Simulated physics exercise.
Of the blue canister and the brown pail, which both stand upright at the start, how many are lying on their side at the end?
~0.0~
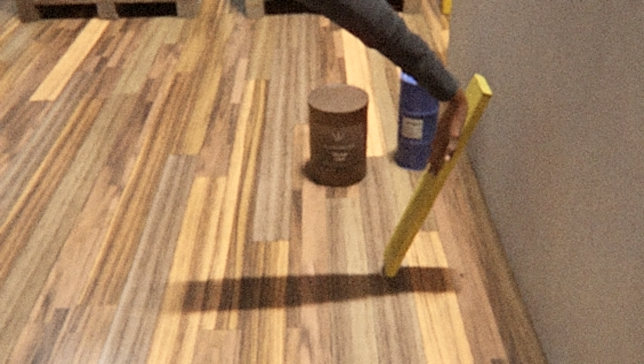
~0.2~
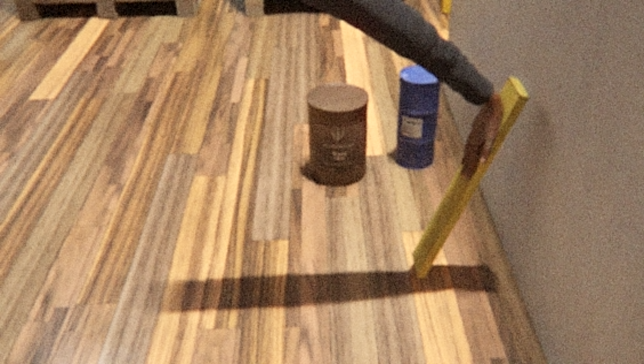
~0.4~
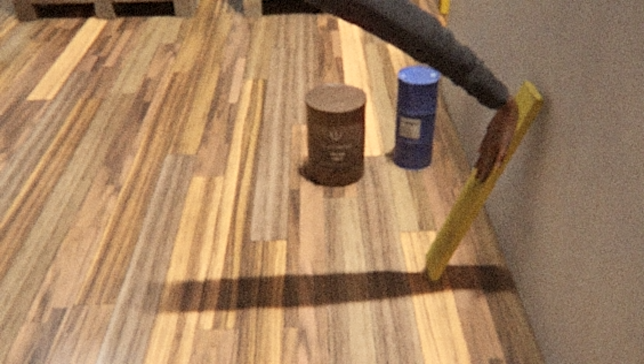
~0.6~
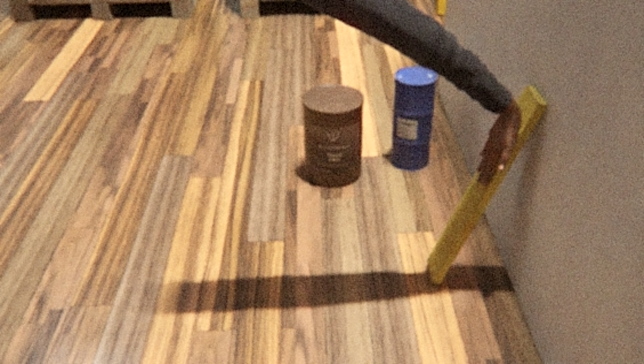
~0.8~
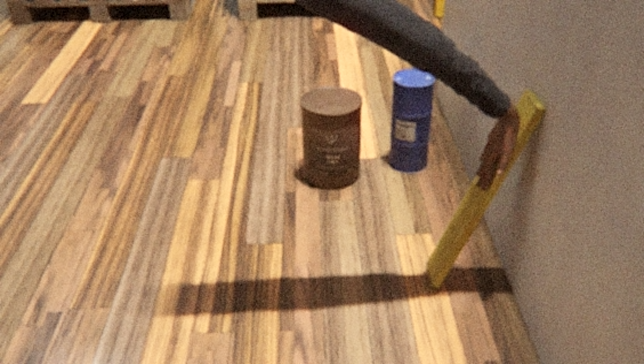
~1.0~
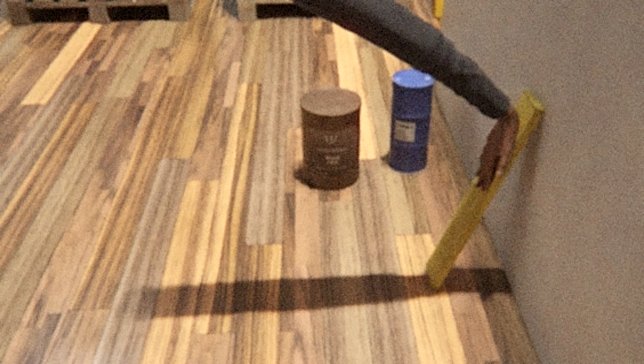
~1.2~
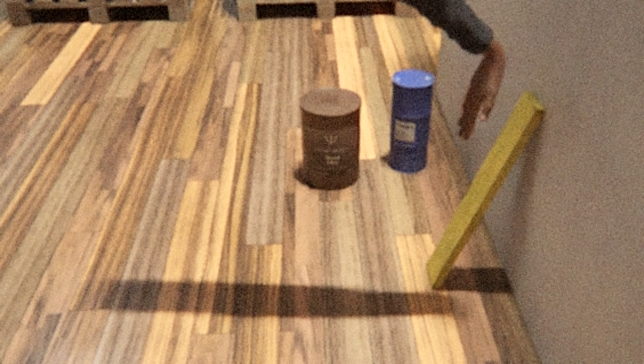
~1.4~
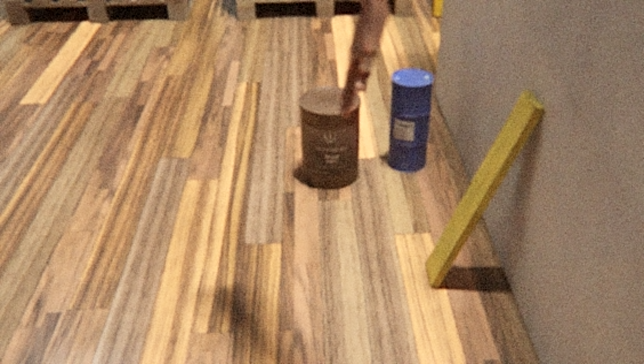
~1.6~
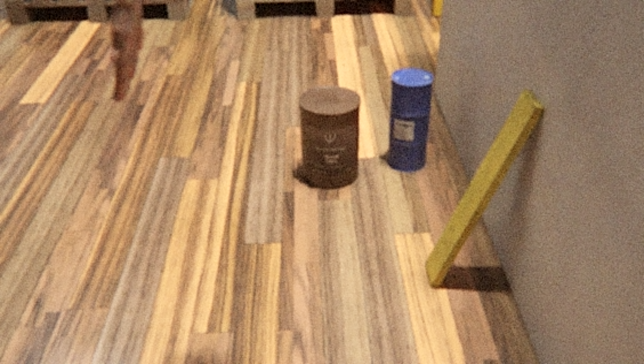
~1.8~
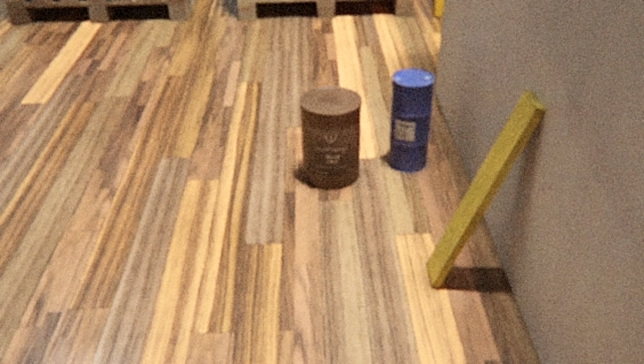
None of them are lying on their side. The blue canister and the brown pail both still stand upright at the end.
